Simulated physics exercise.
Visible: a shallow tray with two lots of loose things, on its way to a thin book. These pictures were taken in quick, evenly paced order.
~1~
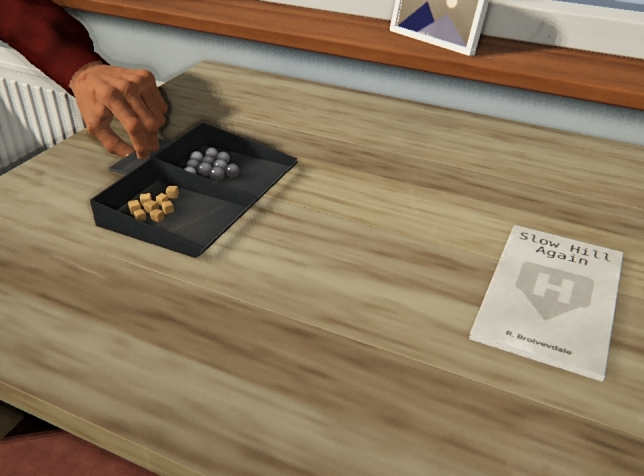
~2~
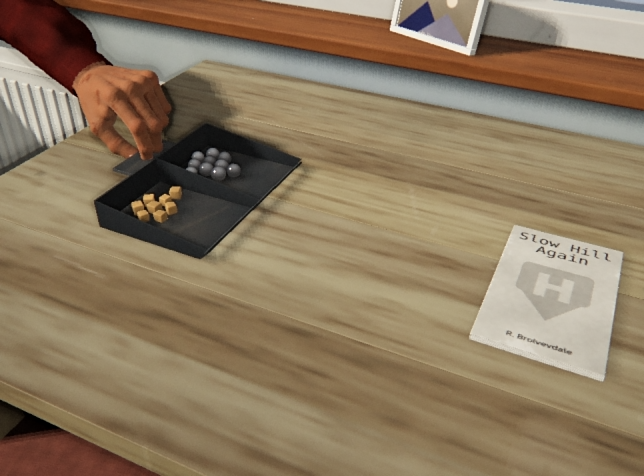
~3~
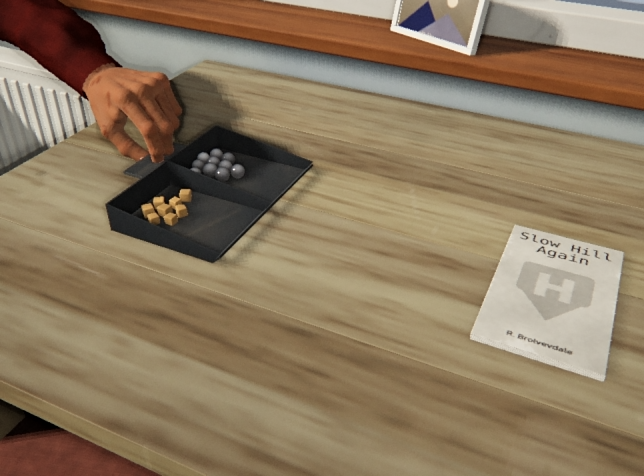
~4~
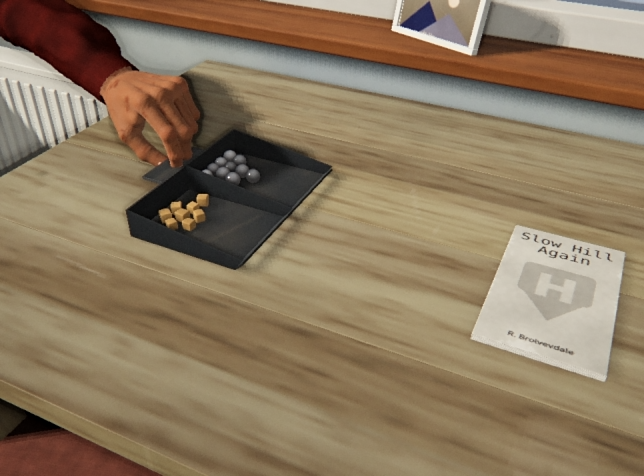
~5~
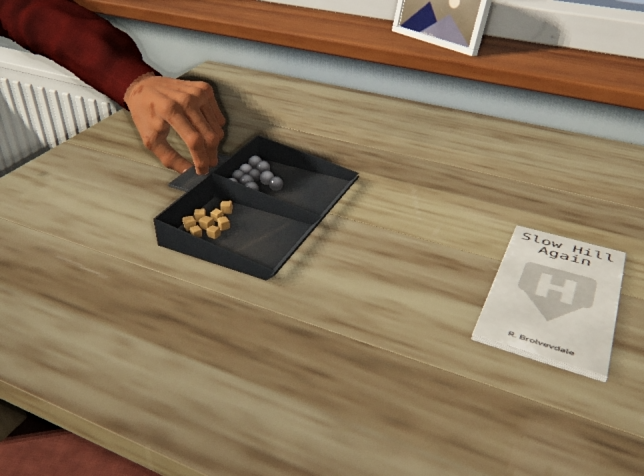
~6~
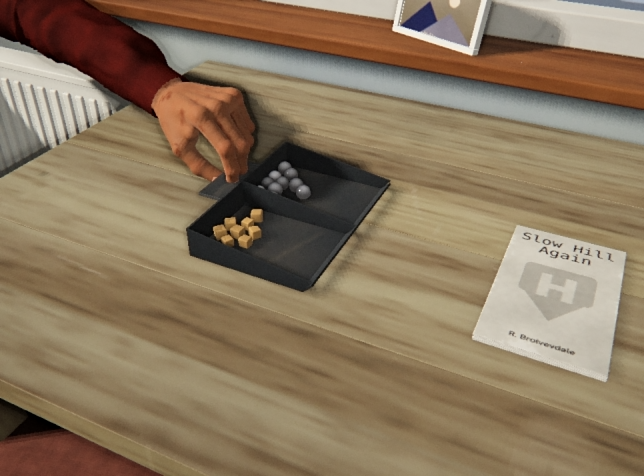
A hand in a dark red sleeve slid a black two-part tray, holding small wooden cubes and steel balls, rightward across a wooden table, while a thin book lay still on the right.
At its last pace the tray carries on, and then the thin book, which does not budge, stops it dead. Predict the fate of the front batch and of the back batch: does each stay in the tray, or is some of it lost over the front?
Prediction: The front batch is kept in the tray, the back batch partly goes over the front.
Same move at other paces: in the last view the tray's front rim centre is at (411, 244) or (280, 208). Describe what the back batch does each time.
Run 1: It spills partly over. Run 2: It holds inside the tray.
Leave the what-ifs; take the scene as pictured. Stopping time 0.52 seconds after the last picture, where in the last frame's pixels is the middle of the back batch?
Its middle is roughly at (519, 246) in the last frame.
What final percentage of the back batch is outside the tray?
About 70 %.
Then, 0.11 s on from there, tray still sliding, front rim near (425, 248); front batch all inside; back batch all inside.
Then, 0.31 s on from there, tray stopped at the thin book; front batch all inside, moved towards the front rim; back batch all inside, moved towards the front rim.
Then, 0.52 s on from there, tray stopped at the thin book; front batch all inside, moved towards the front rim; back batch near two thirds out of the tray.
In the end, tray stopped at the thin book; front batch all inside, moved towards the front rim; back batch near two thirds out of the tray.
